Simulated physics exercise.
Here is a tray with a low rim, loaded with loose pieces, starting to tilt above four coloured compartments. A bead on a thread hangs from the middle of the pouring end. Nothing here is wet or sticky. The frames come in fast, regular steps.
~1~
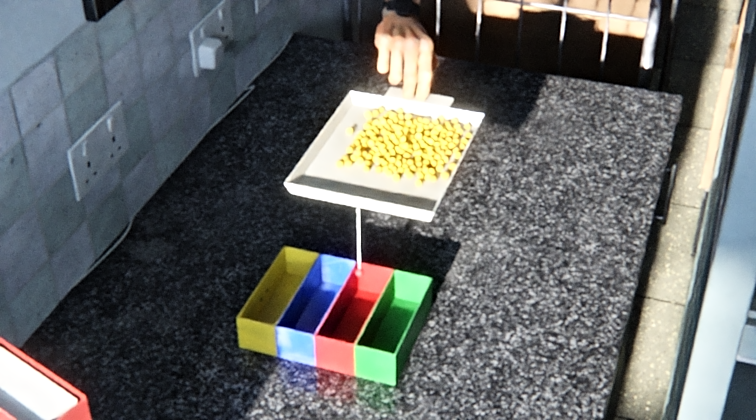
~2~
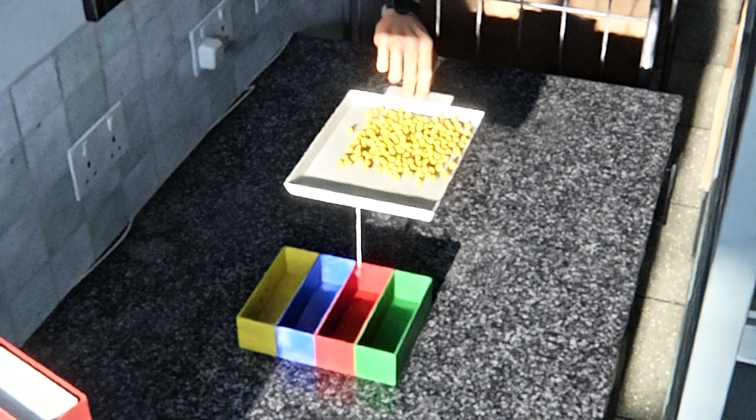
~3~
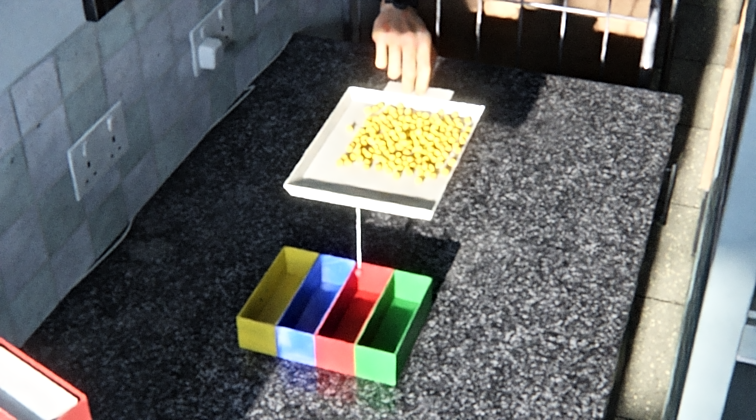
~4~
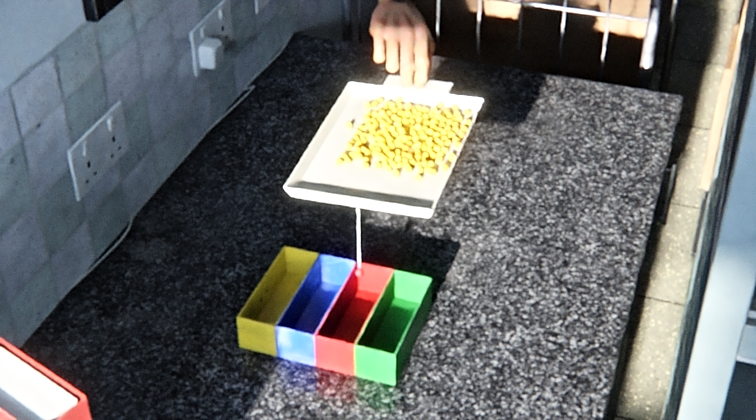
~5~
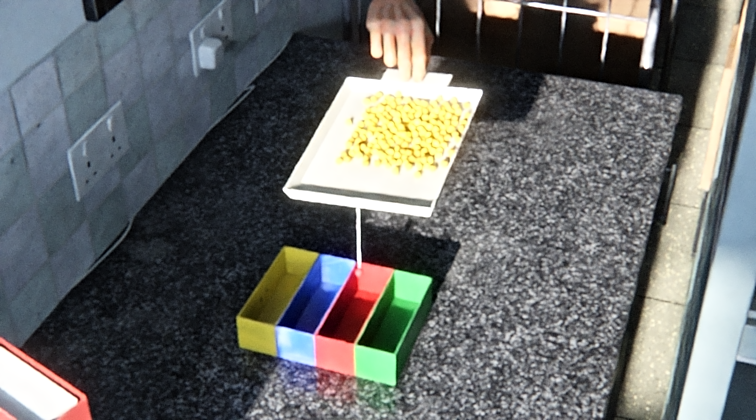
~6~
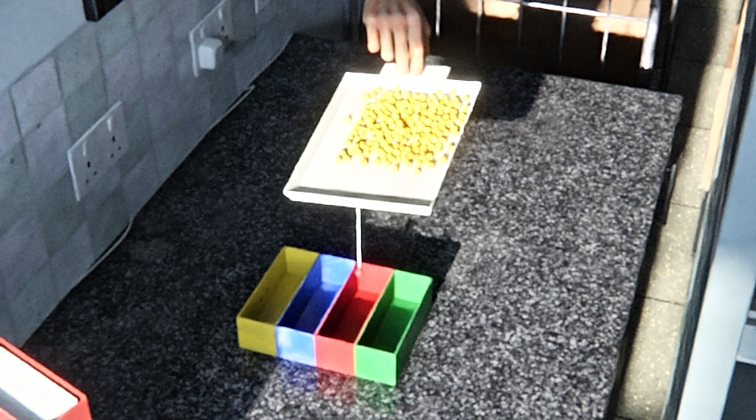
A white tray of yellow puffed balls, with a hand at its far edge, tilted slightly above yellow, blue, red and green compartments, its near left corner dipping a little while the compartments stayed still.
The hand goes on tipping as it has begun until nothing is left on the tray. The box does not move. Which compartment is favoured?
The yellow one ends fullest.
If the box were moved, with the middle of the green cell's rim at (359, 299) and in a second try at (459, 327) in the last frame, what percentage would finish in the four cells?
First some 100, then 0 per cent.
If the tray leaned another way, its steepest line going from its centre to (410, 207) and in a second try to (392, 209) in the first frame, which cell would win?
At the first place the green one, at the second the cell in green.
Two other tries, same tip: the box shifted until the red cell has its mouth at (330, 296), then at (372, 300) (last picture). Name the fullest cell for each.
One: Blue. Two: Yellow.
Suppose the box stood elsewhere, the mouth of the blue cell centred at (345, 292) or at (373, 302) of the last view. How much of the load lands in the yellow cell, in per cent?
In turn 50 and 10 in a hundred.
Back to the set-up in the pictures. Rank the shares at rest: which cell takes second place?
In second place: Blue.
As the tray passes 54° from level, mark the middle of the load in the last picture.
Near (321, 185).
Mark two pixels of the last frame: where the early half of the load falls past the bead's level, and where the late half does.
At about (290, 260), then at (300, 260).
Soon, tray tipped steeply; most on the tray; a small part in the yellow cell; a stray few in the blue cell; a small part falling or outside the box.
A while on, tray tipped right over; about a quarter on the tray; about half in the yellow cell; a small part in the blue cell; a stray few in the red cell; a small part falling or outside the box.
Towards the end, tray tipped past a quarter turn; about two thirds in the yellow cell; about a quarter in the blue cell; a stray few in the red cell; a stray few falling or outside the box.
Finally, tray tipped past a quarter turn; about two thirds in the yellow cell; about a quarter in the blue cell; a stray few in the red cell; none in the green cell; a stray few outside the box.
